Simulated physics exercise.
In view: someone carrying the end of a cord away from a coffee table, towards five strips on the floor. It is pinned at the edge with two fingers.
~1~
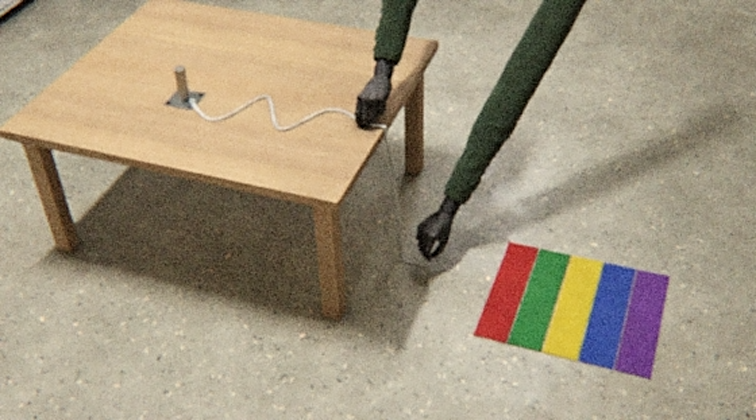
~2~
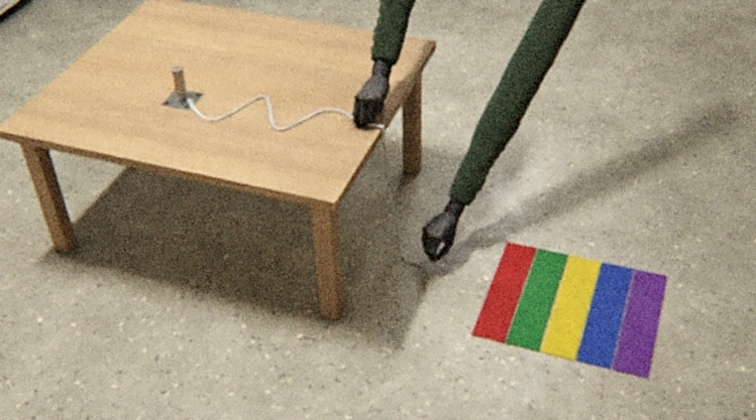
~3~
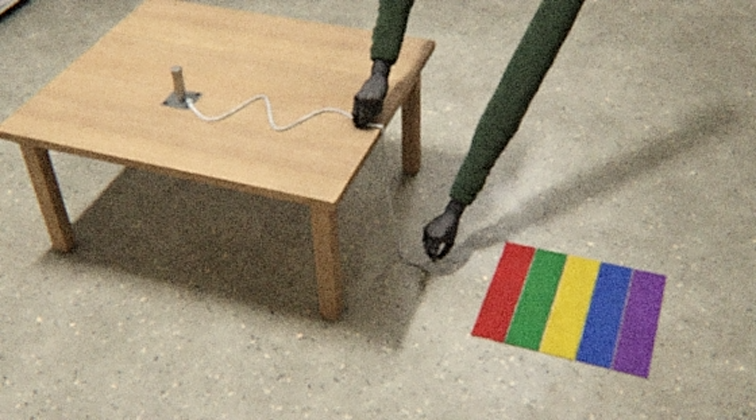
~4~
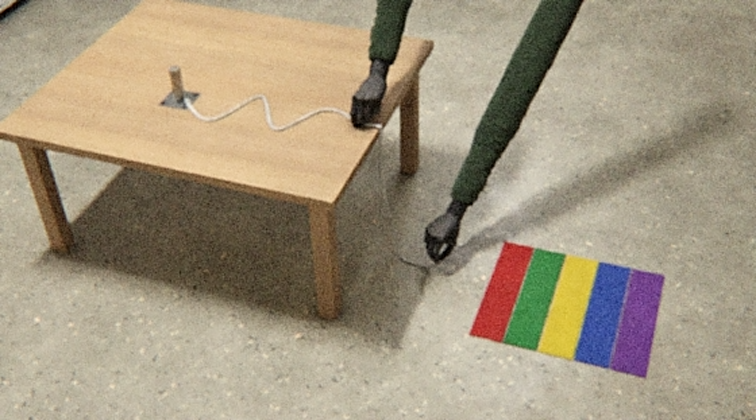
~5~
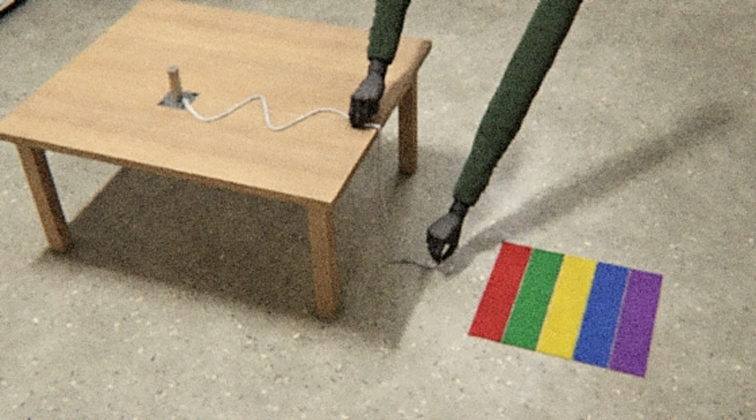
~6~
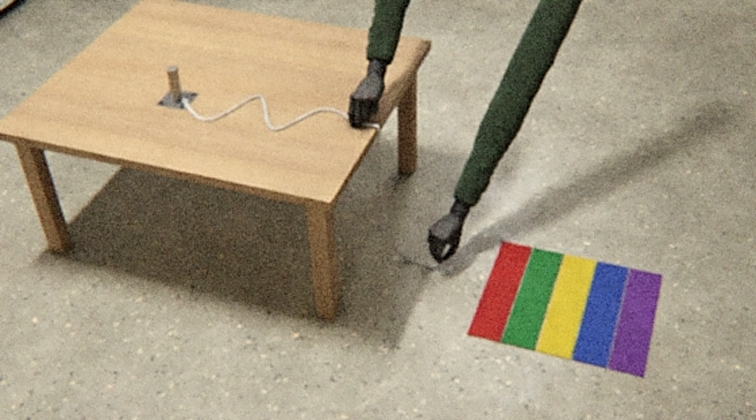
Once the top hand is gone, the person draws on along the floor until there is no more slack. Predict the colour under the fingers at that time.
The purple one.
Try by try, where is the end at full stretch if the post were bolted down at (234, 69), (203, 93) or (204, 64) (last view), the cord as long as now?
Try by try, around (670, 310), (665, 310) and (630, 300).
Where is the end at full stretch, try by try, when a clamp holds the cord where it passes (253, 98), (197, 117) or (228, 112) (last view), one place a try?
Going through the three tries, you get (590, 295), (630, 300) and (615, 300).
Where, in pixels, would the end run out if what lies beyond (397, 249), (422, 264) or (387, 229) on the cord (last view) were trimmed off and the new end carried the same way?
First try near (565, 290), second near (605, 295), third near (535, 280).
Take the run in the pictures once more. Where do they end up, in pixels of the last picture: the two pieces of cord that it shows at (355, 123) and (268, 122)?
Near (437, 174) and (336, 123).
Early on, end near (586, 293); over yellow.
Midway, end near (621, 300); over blue.
At the end of the slack, end near (641, 305); over purple. The purple one.
